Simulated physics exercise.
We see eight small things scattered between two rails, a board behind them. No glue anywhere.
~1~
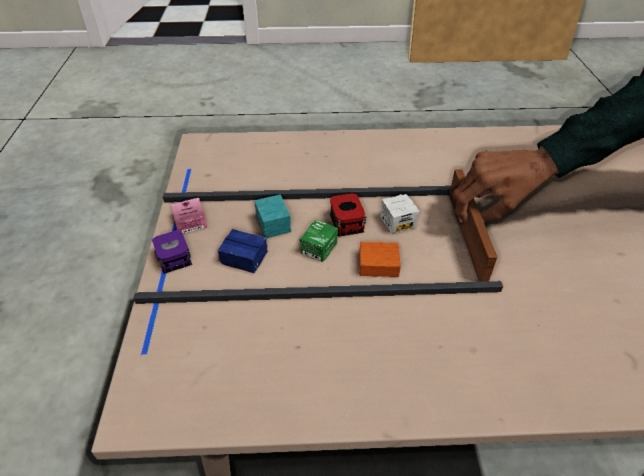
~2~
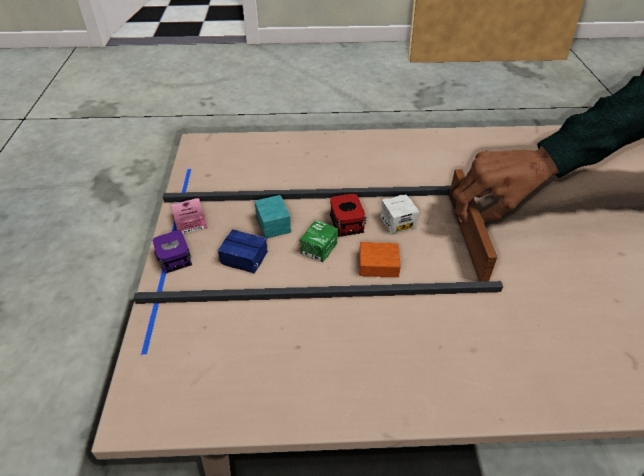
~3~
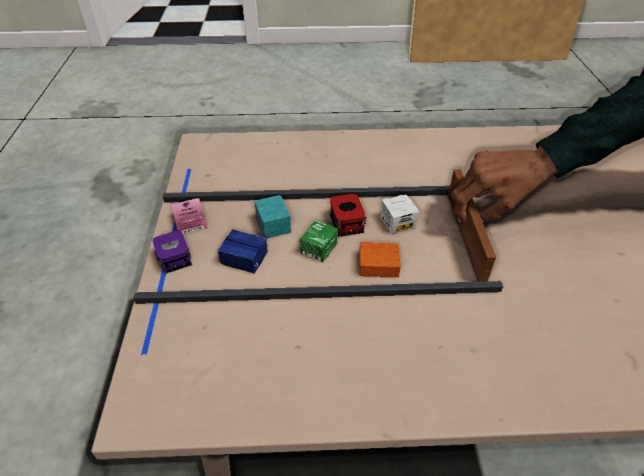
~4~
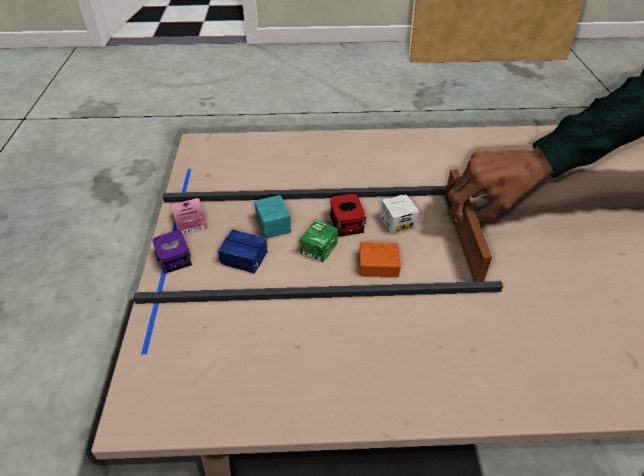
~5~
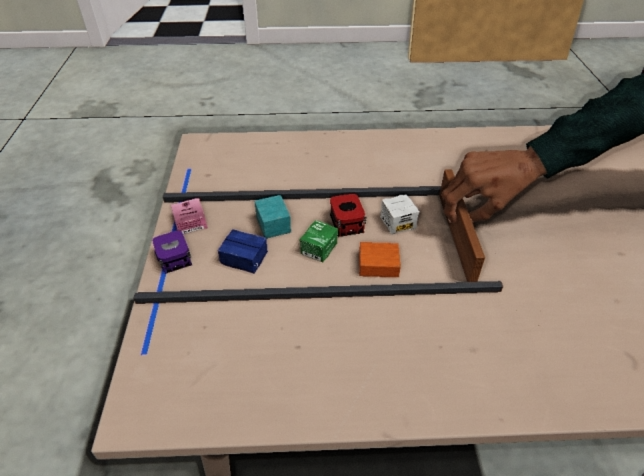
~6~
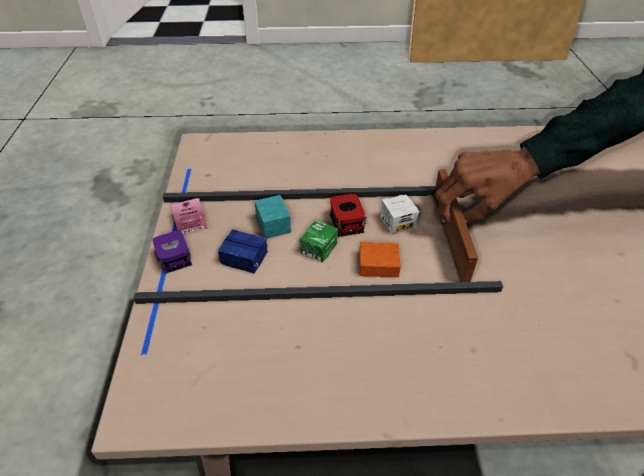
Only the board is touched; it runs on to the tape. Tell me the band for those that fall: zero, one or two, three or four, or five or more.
The number that fall off is five or more.
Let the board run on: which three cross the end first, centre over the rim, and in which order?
In order: The purple case, the pink box, the blue box.
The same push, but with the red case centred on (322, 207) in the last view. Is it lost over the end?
It goes over.
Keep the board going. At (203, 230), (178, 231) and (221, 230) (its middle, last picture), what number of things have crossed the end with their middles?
In that order 4, 6 and 4.
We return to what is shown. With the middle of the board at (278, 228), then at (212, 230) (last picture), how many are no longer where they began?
By then 8, and 8.
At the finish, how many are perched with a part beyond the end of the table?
Overhanging: 2.
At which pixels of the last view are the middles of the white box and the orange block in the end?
The white box stops around (161, 213); the orange block around (143, 268).
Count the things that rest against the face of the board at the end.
It touches 2.
Soon after, none off yet; purple case at rest near (172, 252); pink box at rest near (189, 217); blue box at rest near (243, 251).
At rest, the number that fall off is five or more; fallen, red case, green box, turquoise block, blue box, pink box and purple case.
